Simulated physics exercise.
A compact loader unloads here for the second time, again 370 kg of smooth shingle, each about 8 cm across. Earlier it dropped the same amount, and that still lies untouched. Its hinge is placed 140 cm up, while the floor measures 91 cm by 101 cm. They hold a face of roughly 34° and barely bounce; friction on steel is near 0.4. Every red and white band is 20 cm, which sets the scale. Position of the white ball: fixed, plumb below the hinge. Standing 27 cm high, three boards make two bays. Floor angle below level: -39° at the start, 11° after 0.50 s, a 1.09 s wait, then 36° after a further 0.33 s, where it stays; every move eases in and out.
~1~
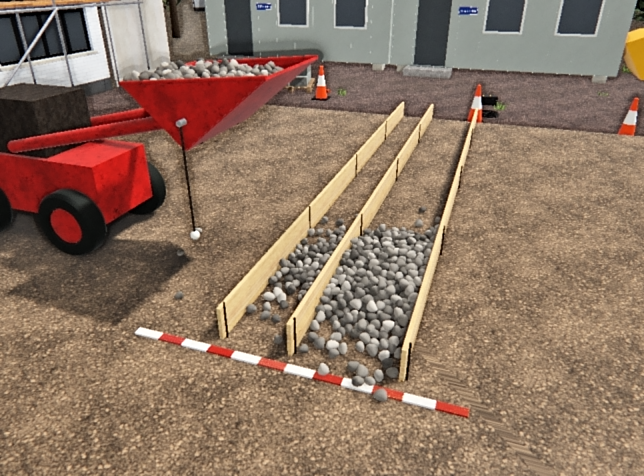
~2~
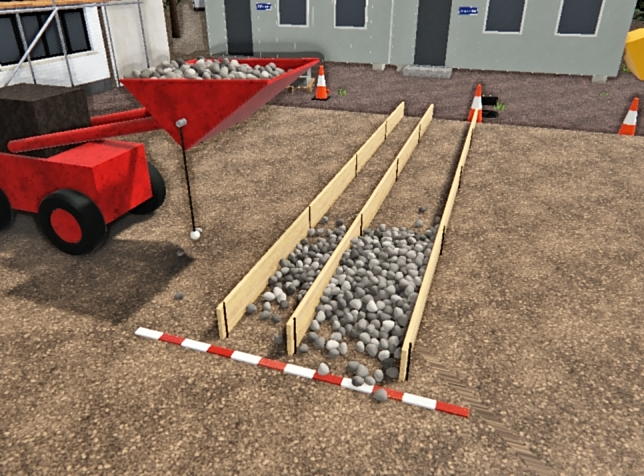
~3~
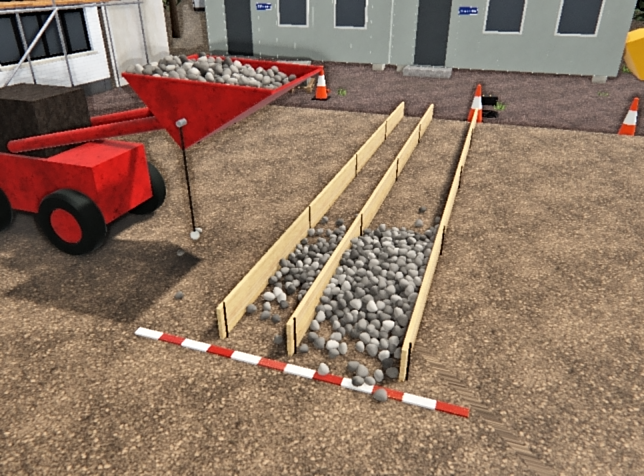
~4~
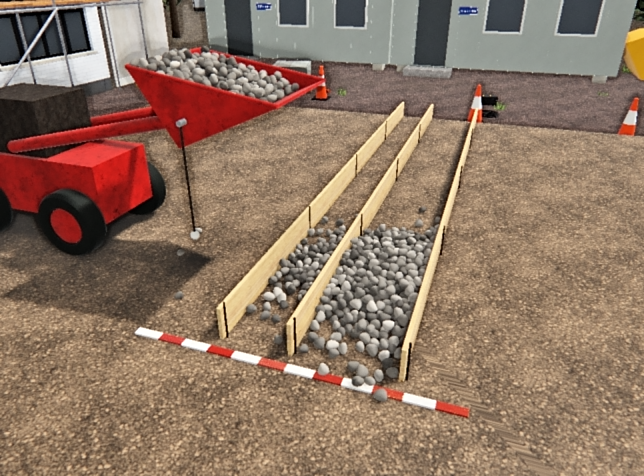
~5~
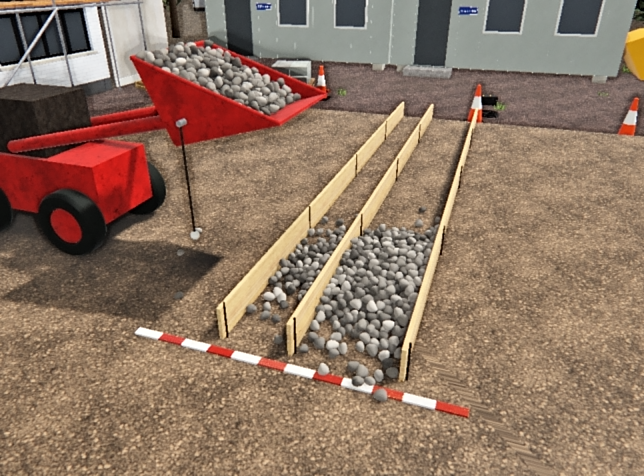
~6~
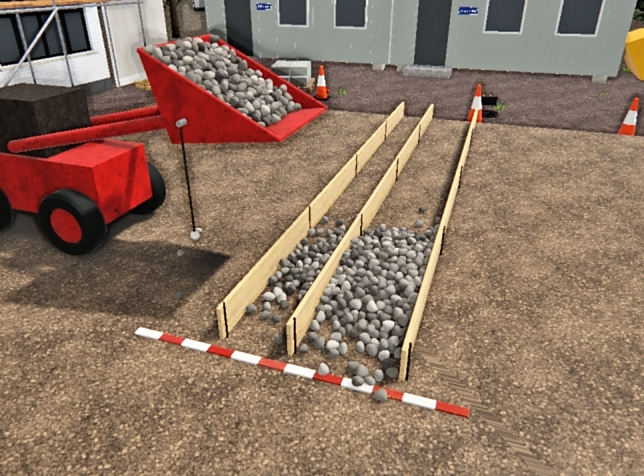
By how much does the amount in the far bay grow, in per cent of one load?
About 41 per cent.
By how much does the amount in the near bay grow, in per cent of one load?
Near 60 %.
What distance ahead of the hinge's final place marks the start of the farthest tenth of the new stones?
Roughly 150 cm ahead of it.
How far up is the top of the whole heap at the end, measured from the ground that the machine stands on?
40 cm above.
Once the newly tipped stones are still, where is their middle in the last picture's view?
They come to rest centred about (332, 256).
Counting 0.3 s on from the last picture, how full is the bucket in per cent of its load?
Some 100 percent, roughly.
Then, 0.1 s after the last picture the floor is at 6°; in per cent of one load, 100 in the bucket, 1 short of the bays, 21 in the near bay, 79 in the far bay; the foremost stones are at (422, 281).
Then, 0.3 s after the last picture the floor is at 11°; in per cent of one load, 100 in the bucket, 1 short of the bays, 21 in the near bay, 79 in the far bay; the foremost stones are at (422, 281).
Then, 2.1 s after the last picture the floor is at 36°; in per cent of one load, 11 in the bucket, 1 short of the bays, 78 in the near bay, 112 in the far bay; the foremost stones are at (424, 285).
Then, 4.6 s after the last picture the floor is at 36°; in per cent of one load, 0 in the bucket, 1 short of the bays, 79 in the near bay, 121 in the far bay; the foremost stones are at (424, 285). Net gain in the far bay, 41.
